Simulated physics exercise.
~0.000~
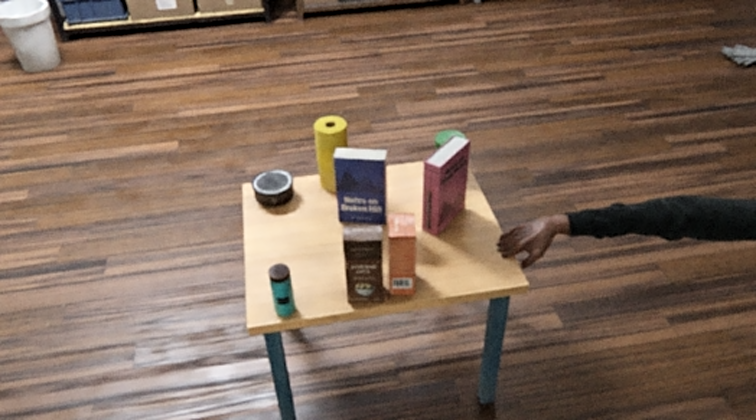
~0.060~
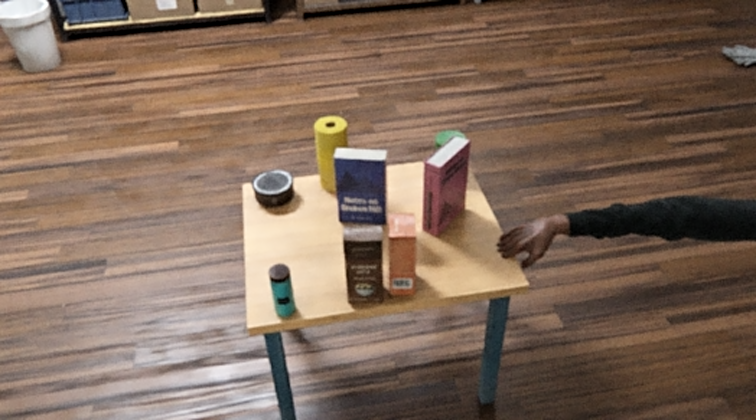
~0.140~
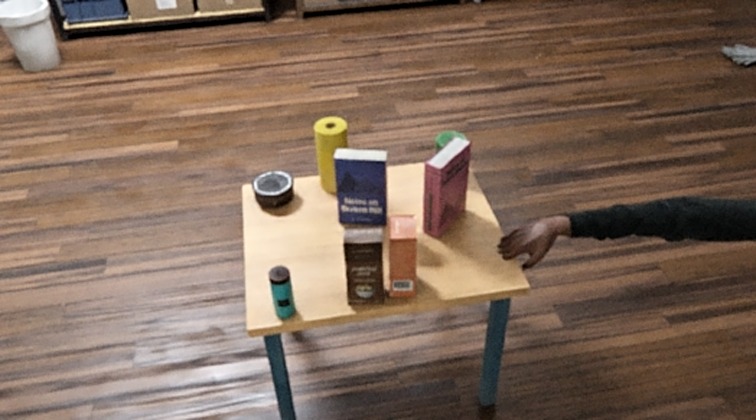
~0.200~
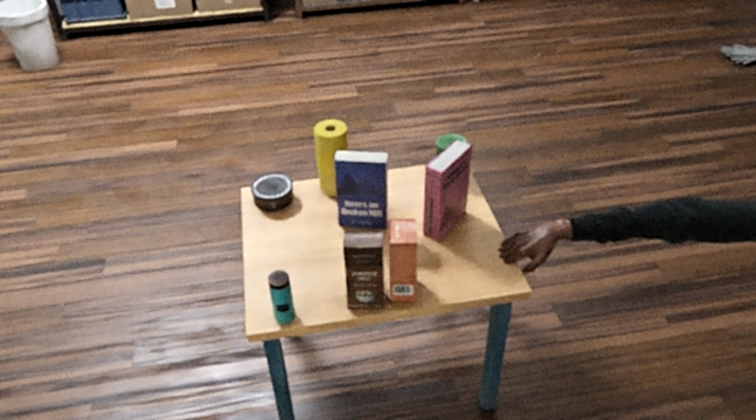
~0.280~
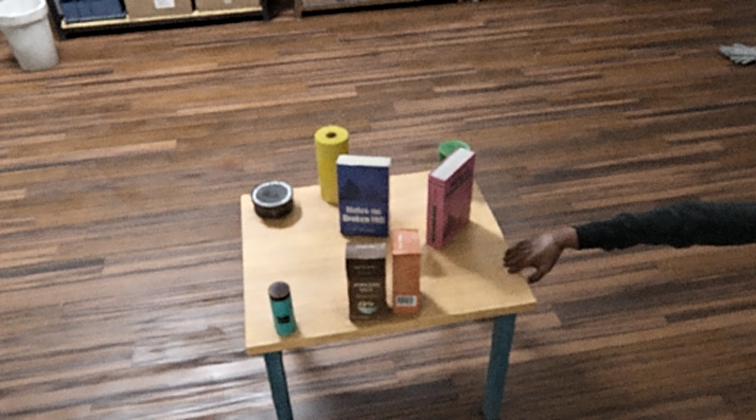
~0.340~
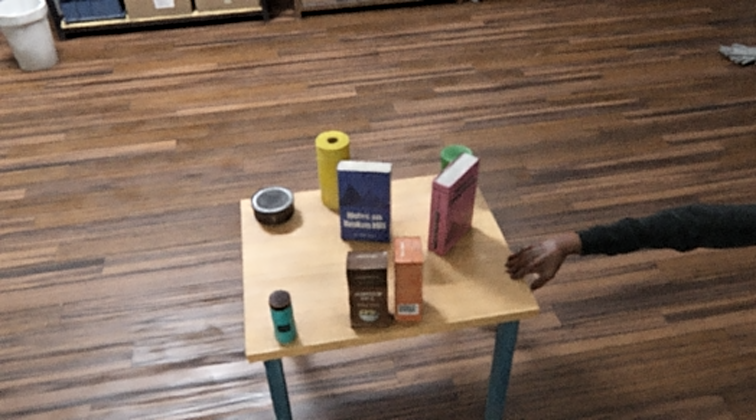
At the start, a hand reaches in from the right beside a small wooden table holding books, cartons, a yellow roll and other items. The table barely shifts at first, then slides a little toward the viewer, the hand moving with it. The items ride along upright, the blue book leaning very slightly.
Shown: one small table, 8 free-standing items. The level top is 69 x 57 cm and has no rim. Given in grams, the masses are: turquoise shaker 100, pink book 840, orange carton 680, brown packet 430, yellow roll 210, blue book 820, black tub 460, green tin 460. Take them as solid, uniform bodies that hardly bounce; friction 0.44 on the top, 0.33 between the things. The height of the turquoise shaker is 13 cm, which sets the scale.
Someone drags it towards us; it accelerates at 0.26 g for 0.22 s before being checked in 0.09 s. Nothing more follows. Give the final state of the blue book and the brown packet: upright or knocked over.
The blue book goes down, the brown packet goes down.
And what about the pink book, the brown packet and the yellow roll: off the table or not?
Well, the pink book does not come off, the brown packet does come off, and the yellow roll does not come off.
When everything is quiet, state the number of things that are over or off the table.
It comes to 3.
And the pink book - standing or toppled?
The pink book falls over.
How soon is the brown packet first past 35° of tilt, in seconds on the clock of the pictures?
It happens at about 0.6 s.
After 0.64 s, table along by 9 cm; brown packet now off the table; blue book leaning 49° near (361, 235); pink book leaning 20°.
After 0.84 s, table along by 9 cm; blue book on its side near (359, 268); pink book leaning 55°.
At rest (1.6 s), off the table and tipped over, brown packet; tipped over on the table, pink book and blue book; the other 5 in place, give or take 5 cm. In the last view, blue book near (359, 268).
